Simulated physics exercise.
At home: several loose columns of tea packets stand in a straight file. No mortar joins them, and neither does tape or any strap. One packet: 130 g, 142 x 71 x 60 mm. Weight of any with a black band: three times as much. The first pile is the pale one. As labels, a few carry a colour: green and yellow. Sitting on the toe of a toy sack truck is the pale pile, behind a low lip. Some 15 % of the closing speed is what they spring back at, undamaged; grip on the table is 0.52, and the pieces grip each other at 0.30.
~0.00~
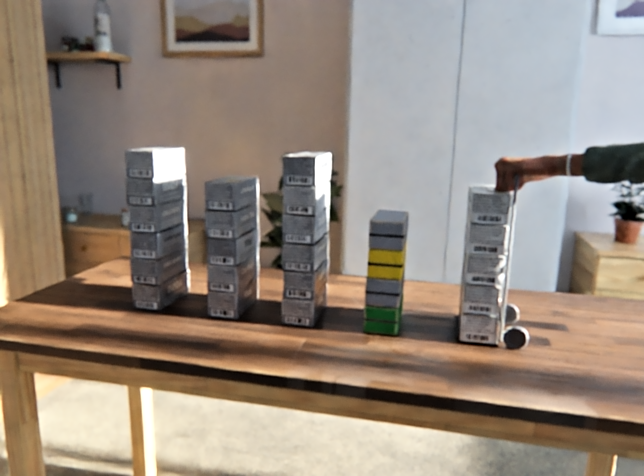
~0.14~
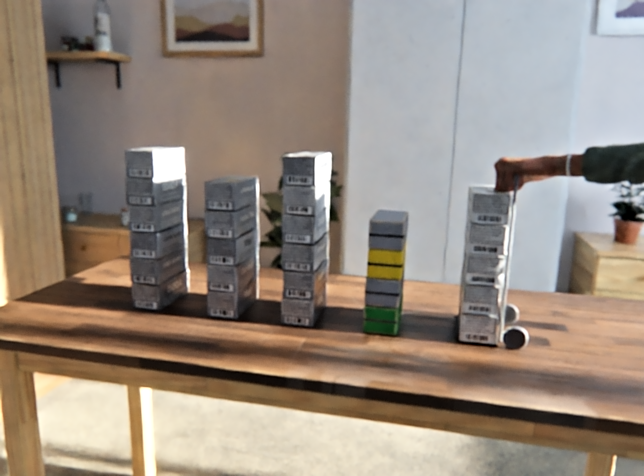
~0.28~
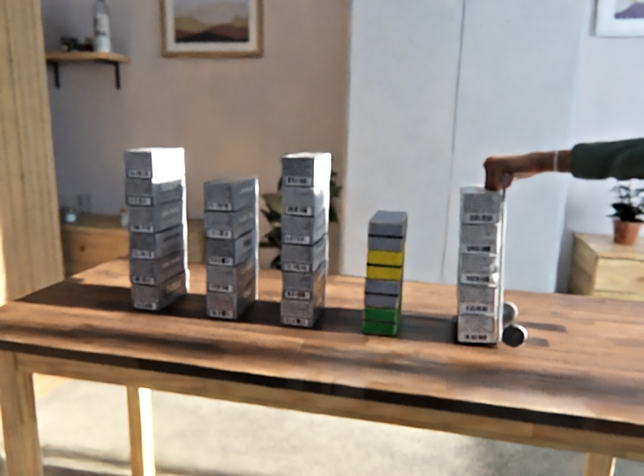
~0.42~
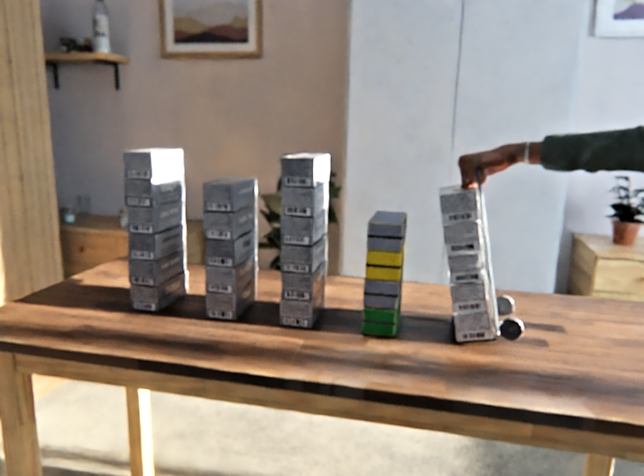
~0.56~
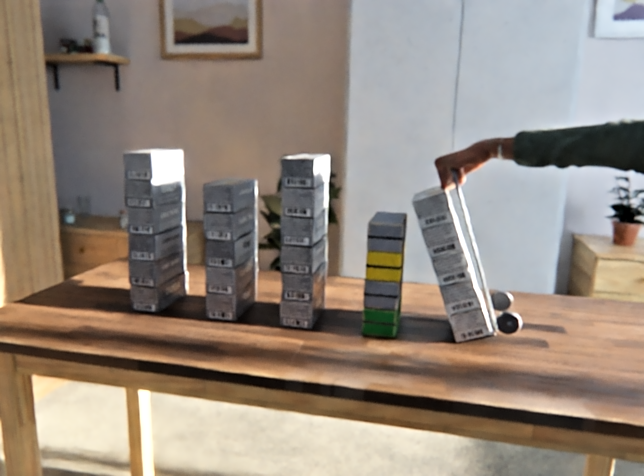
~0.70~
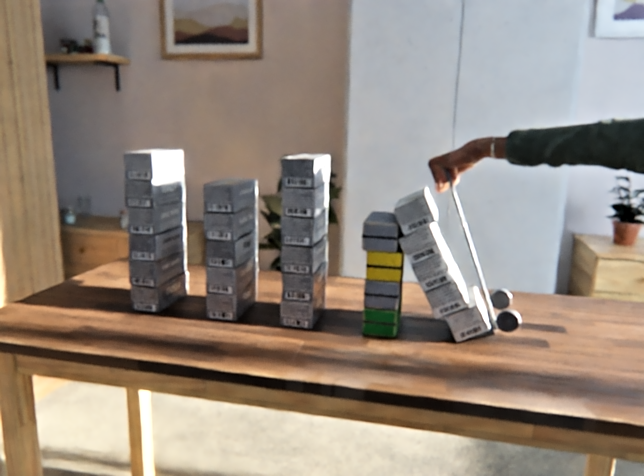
A hand tips a small truck leftward, and its pale stack leans against the colored pile.
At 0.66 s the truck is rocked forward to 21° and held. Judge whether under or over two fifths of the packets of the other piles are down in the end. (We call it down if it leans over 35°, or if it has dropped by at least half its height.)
Under two fifths are down.
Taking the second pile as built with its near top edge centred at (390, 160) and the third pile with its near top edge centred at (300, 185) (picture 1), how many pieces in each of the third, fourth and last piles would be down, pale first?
The tally would be third 0, then fourth 0, then last 0.
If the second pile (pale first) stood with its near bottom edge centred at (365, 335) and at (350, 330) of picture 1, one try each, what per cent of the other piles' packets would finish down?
Try 1: Around 0 %; try 2: Around 0 %.
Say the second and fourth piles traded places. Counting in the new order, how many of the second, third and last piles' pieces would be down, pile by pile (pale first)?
After the swap, the second pile would have 5 down, the third 6 and the last 6.
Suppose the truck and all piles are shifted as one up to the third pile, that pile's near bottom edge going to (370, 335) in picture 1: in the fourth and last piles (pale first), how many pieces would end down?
Fourth 0, last 0.
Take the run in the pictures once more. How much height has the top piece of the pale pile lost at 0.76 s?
I'd put it at close to 2 cm below where it started.
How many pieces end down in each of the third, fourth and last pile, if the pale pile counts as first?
As for pieces, it's third 0, fourth 0 and last 0.
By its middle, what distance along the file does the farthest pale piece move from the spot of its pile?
It ends around 14 cm away.
Around 0.76 s, 0 of the pale pile down; none of the 21 other packets down, 1 disturbed.
Finally (1.7 s), 0 of the pale pile down; none of the 21 other packets down, 1 disturbed; yellow packet unmoved; green packet unmoved. That is 0 per cent. Seen by the last camera, middles, yellow packet near (385, 259), green packet near (383, 311).
